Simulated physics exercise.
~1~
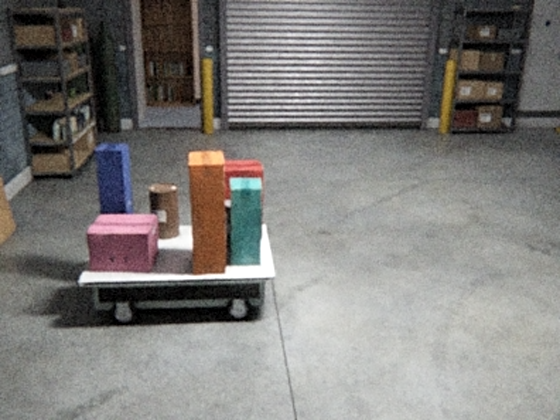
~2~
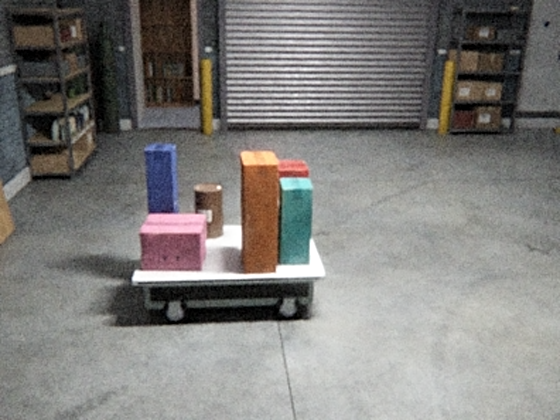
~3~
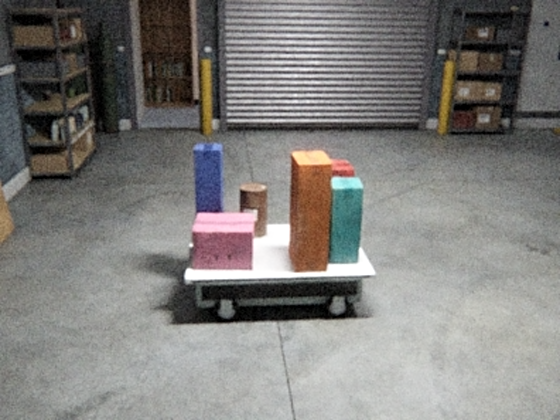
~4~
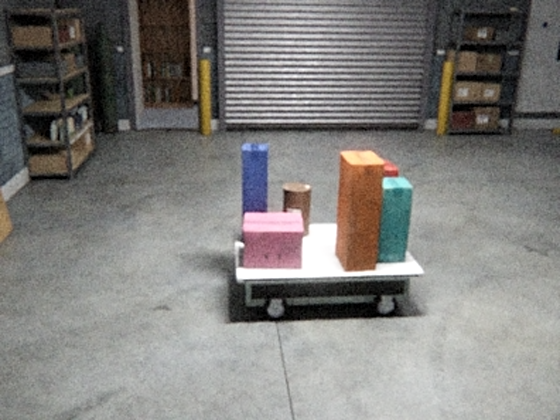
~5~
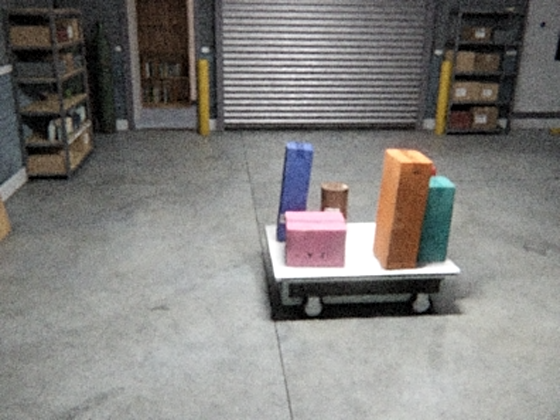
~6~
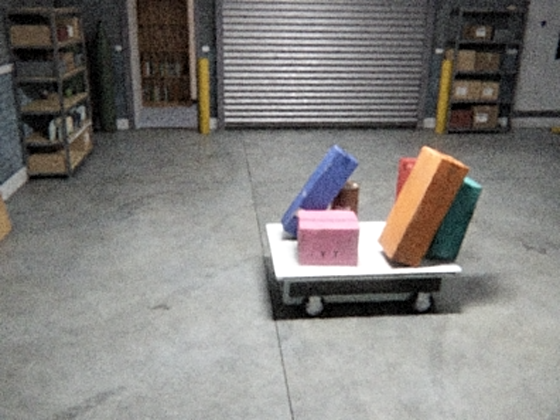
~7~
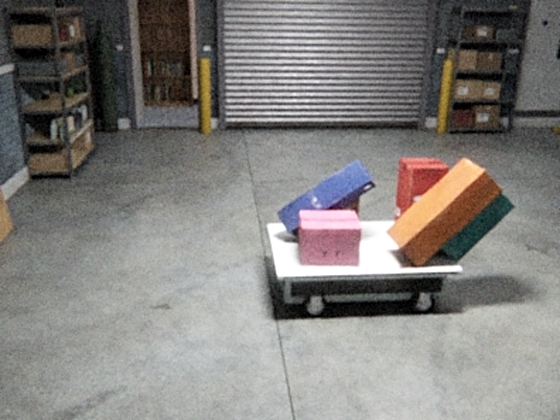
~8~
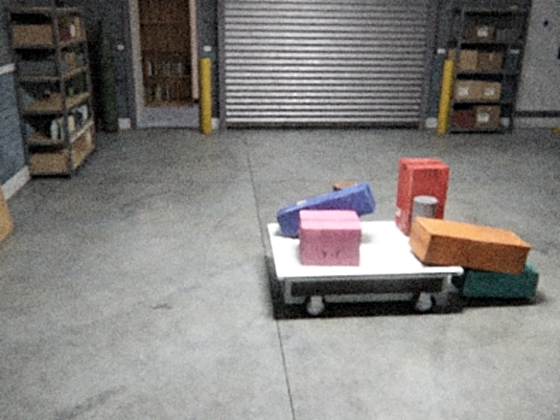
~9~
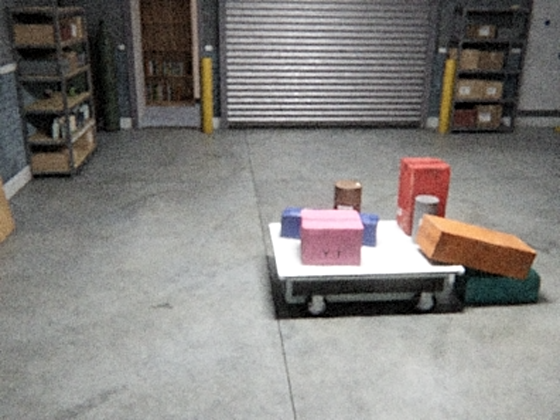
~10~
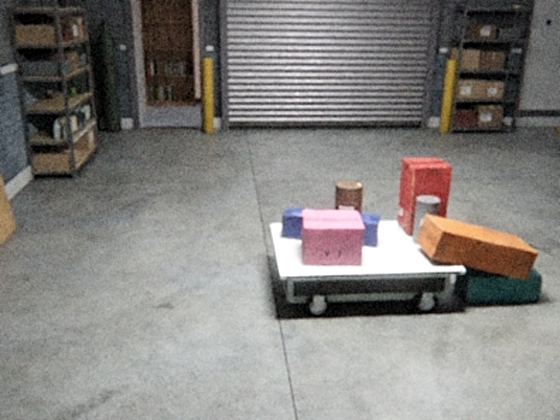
A flat cart loaded with boxes and canisters rolled to the right and stopped, and the tall blue, orange and turquoise boxes tipped over, the blue one staying on the deck while the orange and turquoise ones ended up off its right edge.
